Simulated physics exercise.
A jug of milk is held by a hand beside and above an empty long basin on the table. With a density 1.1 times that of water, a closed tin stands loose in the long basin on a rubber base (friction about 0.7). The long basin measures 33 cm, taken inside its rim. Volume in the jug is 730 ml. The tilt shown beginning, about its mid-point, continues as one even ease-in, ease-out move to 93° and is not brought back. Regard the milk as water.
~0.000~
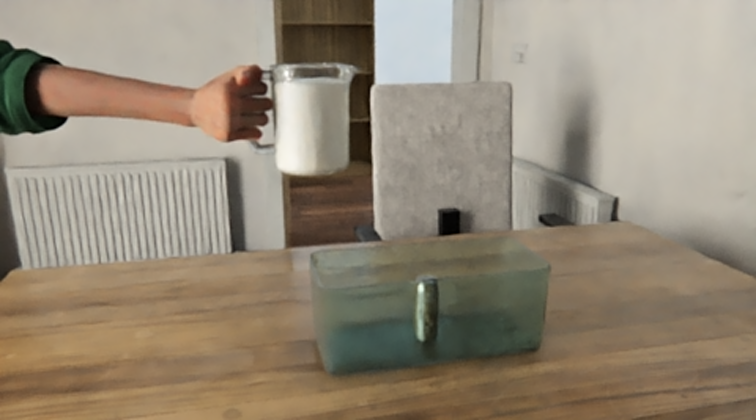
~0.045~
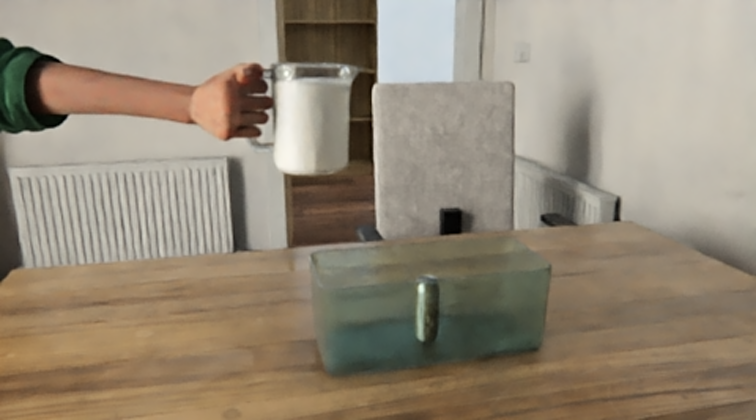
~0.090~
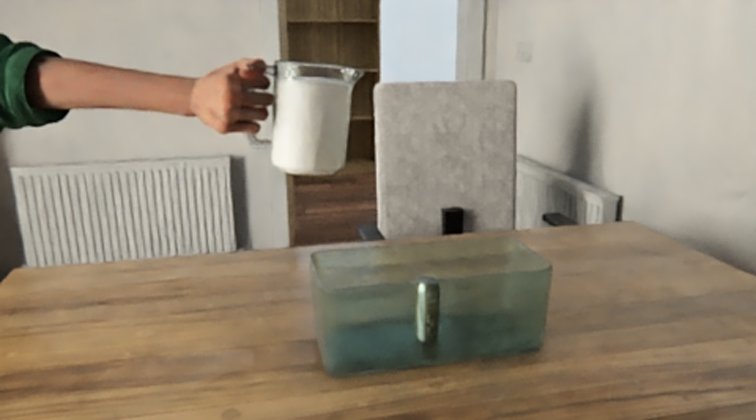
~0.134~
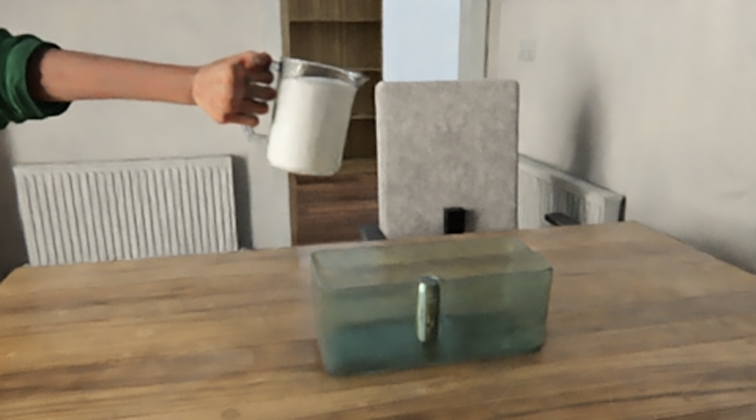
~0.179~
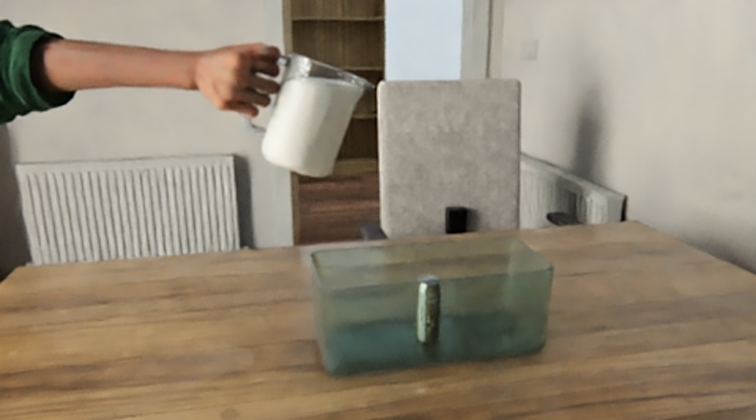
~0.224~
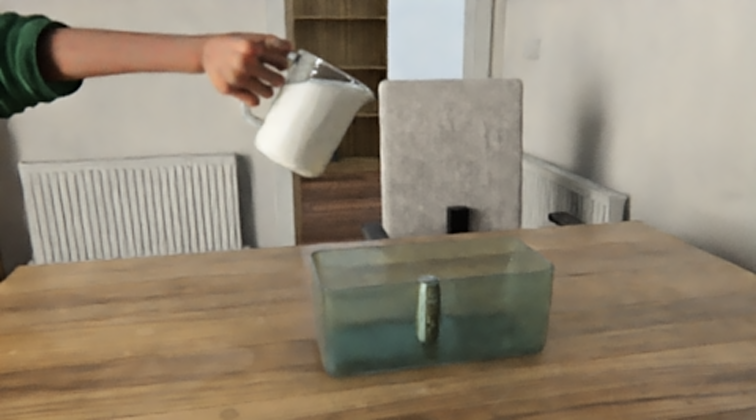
A hand in a green sleeve, reaching in from the left, holds a clear glass jug of white milk upright, then tilts it steadily to the right. Below sits a greenish, see-through rectangular basin with a small upright tin on a wooden table, seen from slightly above in a room with a pale grey chair, white radiators and brown shelves. The basin and tin stay still, while the view shifts very slightly.
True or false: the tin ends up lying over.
False.
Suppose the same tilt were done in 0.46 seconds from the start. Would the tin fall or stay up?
With that tilt, the tin stays on its base.
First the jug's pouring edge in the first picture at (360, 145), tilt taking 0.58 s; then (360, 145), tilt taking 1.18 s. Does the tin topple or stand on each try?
First it tips over; then it tips over.
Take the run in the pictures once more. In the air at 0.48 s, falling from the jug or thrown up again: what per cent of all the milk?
Around 26 percent.
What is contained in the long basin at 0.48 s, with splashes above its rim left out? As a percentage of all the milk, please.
Roughly 3 per cent.
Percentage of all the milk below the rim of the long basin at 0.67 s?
About 38 per cent.
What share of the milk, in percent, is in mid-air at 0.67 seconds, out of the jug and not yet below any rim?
About 28 per cent.
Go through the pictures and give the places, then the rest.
In the first picture, it leans 0°; its right rim is at (361, 66); the milk meets the walls at (273, 82) and (347, 81); the long basin's rim runs from (315, 271) to (530, 252); the tin's top is at (427, 282).
In the second picture, it leans 1°; its right rim is at (362, 67); the milk meets the walls at (274, 81) and (347, 81).
In the third picture, it leans 5°; its right rim is at (366, 70); the milk meets the walls at (276, 79) and (350, 82).
In the fourth picture, it leans 12°; its right rim is at (370, 76); the milk meets the walls at (279, 80) and (355, 84).
In the fifth picture, it leans 20°; its right rim is at (375, 85); the milk meets the walls at (278, 93) and (361, 86).
In the sixth picture, it leans 30°; its right rim is at (379, 97); the milk meets the walls at (274, 104) and (369, 89).
By 0.48 s the tilt is 86° and 71 per cent is still to pour; the tin stands where it began.
By 0.67 s the tilt is 93° and 35 per cent is still to pour; the tin stands where it began.
By 0.87 s the tilt is 93° and 15 per cent is still to pour; the tin stands where it began.
By 1.08 s the tilt is 93° and 7 per cent is still to pour; the tin stands where it began.
At rest the tin stands where it began.
